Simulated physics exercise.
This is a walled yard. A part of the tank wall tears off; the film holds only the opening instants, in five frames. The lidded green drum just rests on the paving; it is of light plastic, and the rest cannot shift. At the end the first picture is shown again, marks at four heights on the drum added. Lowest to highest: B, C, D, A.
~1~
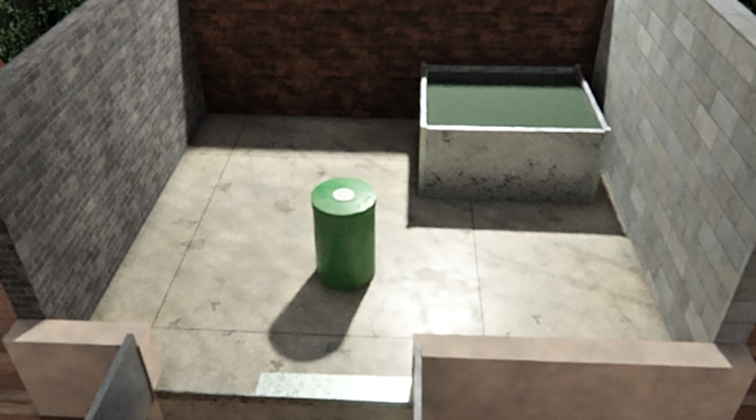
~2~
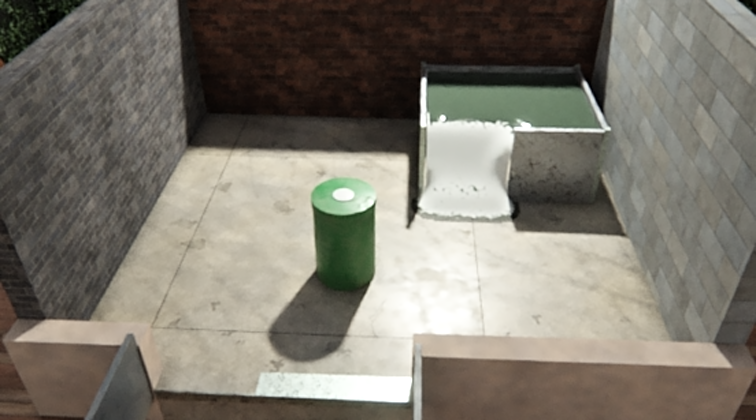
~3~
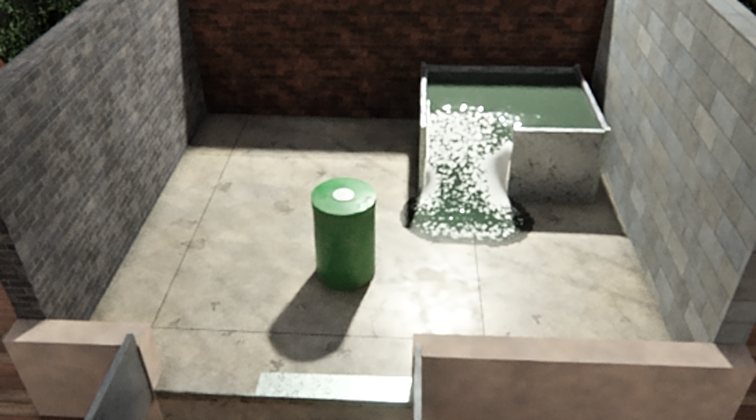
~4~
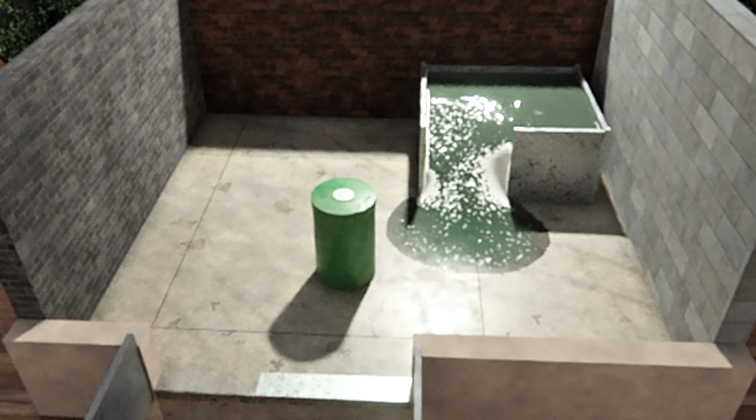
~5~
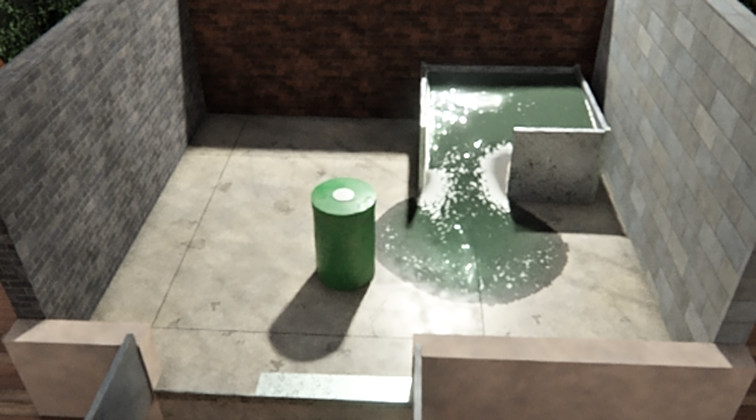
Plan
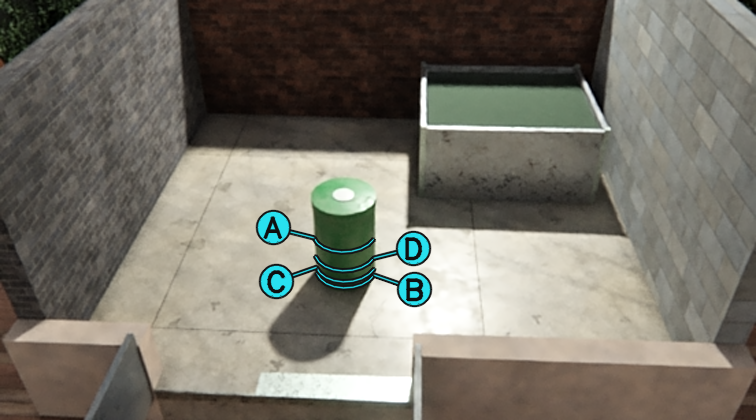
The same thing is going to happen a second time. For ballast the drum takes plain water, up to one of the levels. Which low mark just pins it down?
Go for A.
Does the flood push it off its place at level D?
Yes, that goes wrong.
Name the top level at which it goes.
Here it is level D.
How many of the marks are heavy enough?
One of them.
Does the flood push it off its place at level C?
Yes, it does.
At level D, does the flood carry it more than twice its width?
No.
On the marked copy, A at (341, 252); B at (343, 287); C at (343, 281); D at (342, 270); from the bottom up B, C, D, A.
For level A, it does not move.
For level B, it is pushed about 3 times its own width away.
For level C, it is pushed about 3 times its own width away.
For level D, it is pushed about half its own width away.
